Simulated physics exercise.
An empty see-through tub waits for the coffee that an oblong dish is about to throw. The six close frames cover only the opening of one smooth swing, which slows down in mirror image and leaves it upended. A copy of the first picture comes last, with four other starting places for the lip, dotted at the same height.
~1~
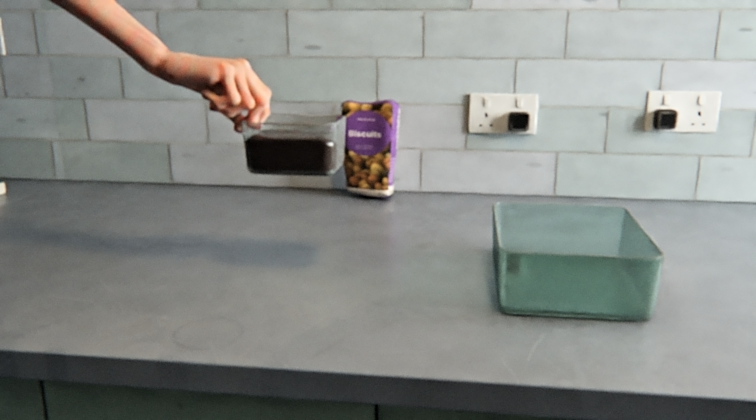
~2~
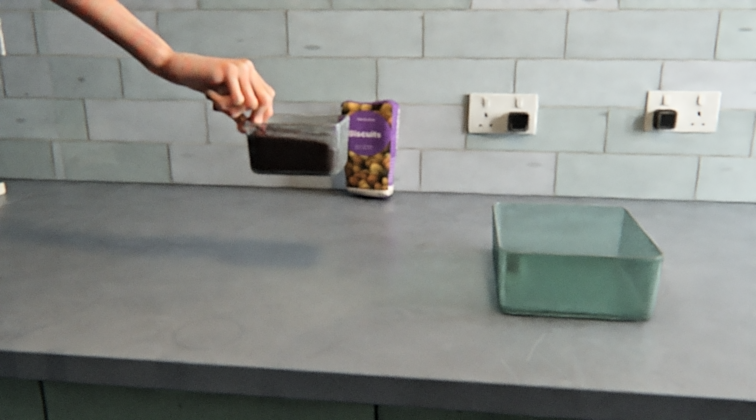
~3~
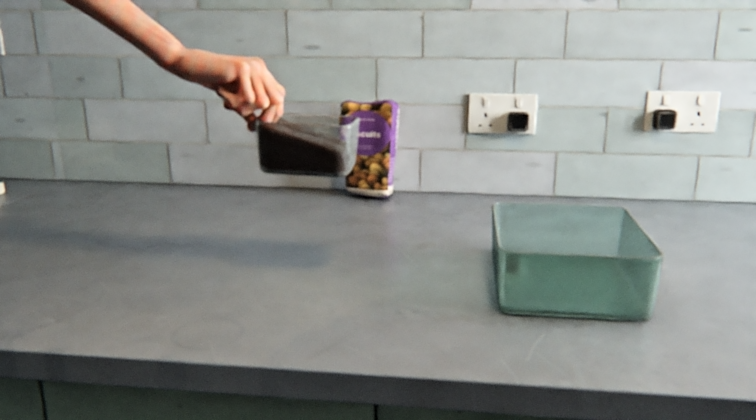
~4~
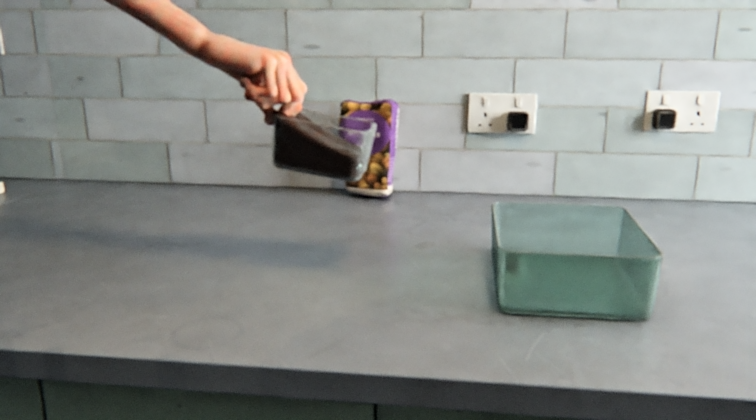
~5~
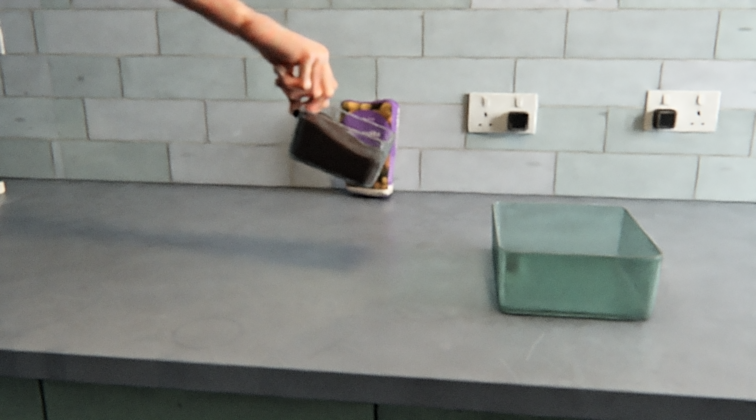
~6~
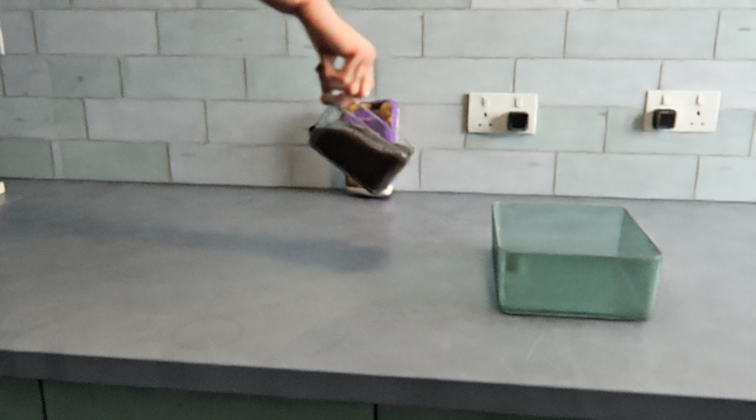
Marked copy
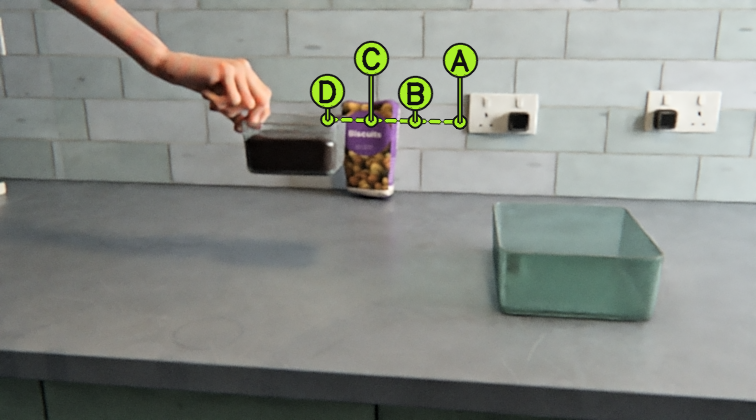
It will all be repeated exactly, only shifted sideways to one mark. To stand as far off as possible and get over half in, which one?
Use spot C.
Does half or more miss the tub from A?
No, not at all.
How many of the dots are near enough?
Three of them.
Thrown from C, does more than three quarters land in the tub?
No, it does not.
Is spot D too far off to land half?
Yes.
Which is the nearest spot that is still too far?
The answer is D.
On the marked copy, A at (460, 122); B at (415, 121); C at (371, 120); D at (327, 119).
With A, about 73 % lands in the tub, 3 % falls short and 24 % goes beside or beyond.
With B, about 93 % lands in the tub, 5 % falls short.
With C, about 62 % lands in the tub, 22 % falls short and 16 % goes beside or beyond.
With D, about 29 % lands in the tub, 64 % falls short and 7 % goes beside or beyond.
